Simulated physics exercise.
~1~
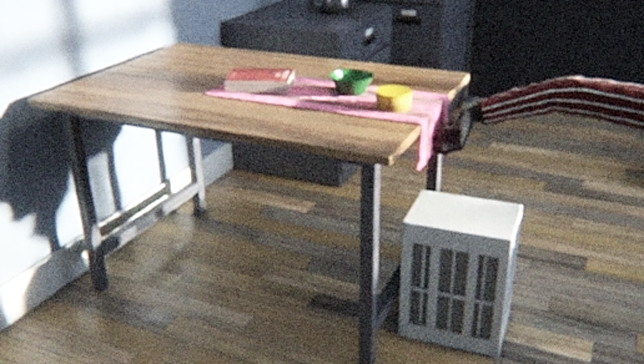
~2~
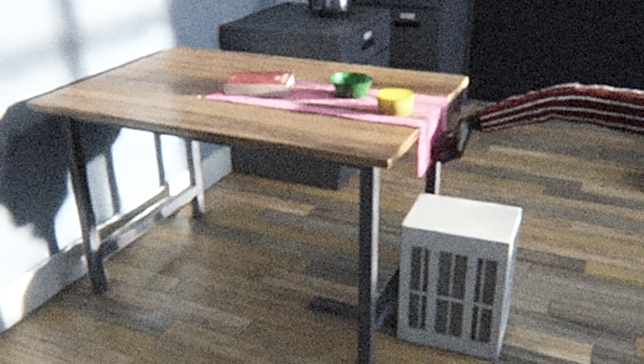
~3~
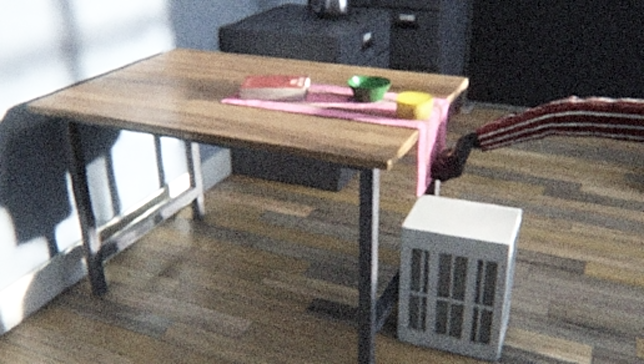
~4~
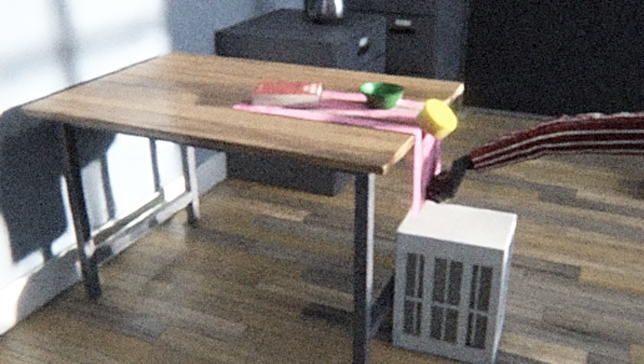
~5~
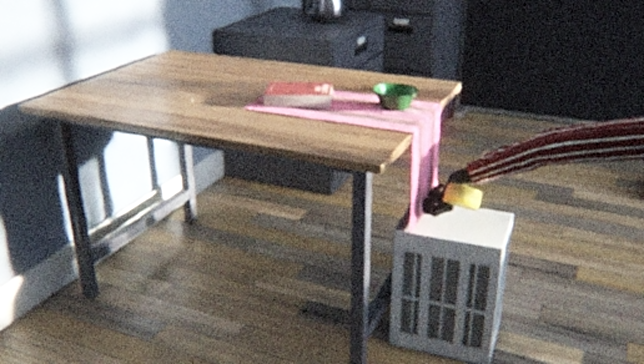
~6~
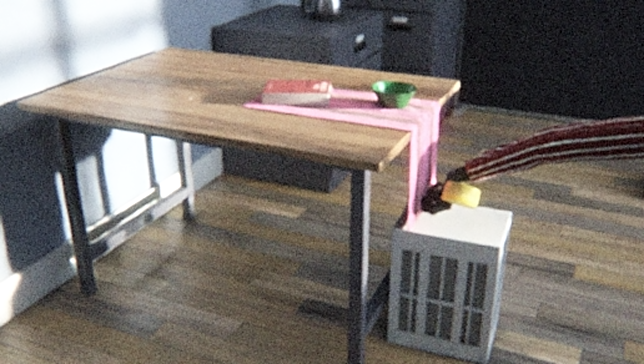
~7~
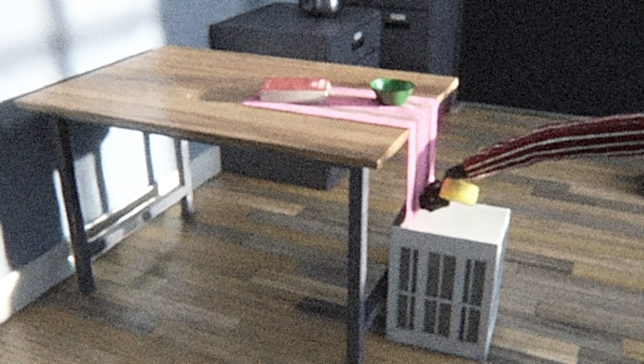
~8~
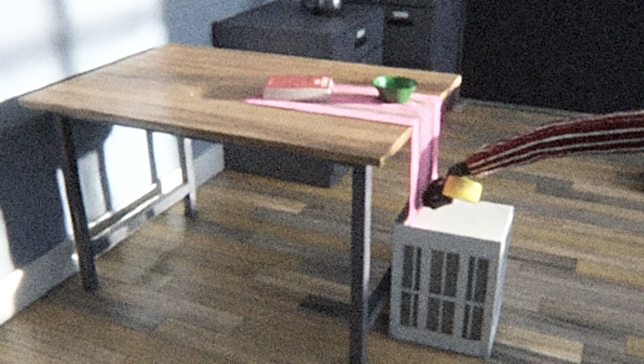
Striped-sleeved arm pulling a pink tablecloth down onto a white crate, book and green bowl sliding along, yellow tub tipping off the desk.
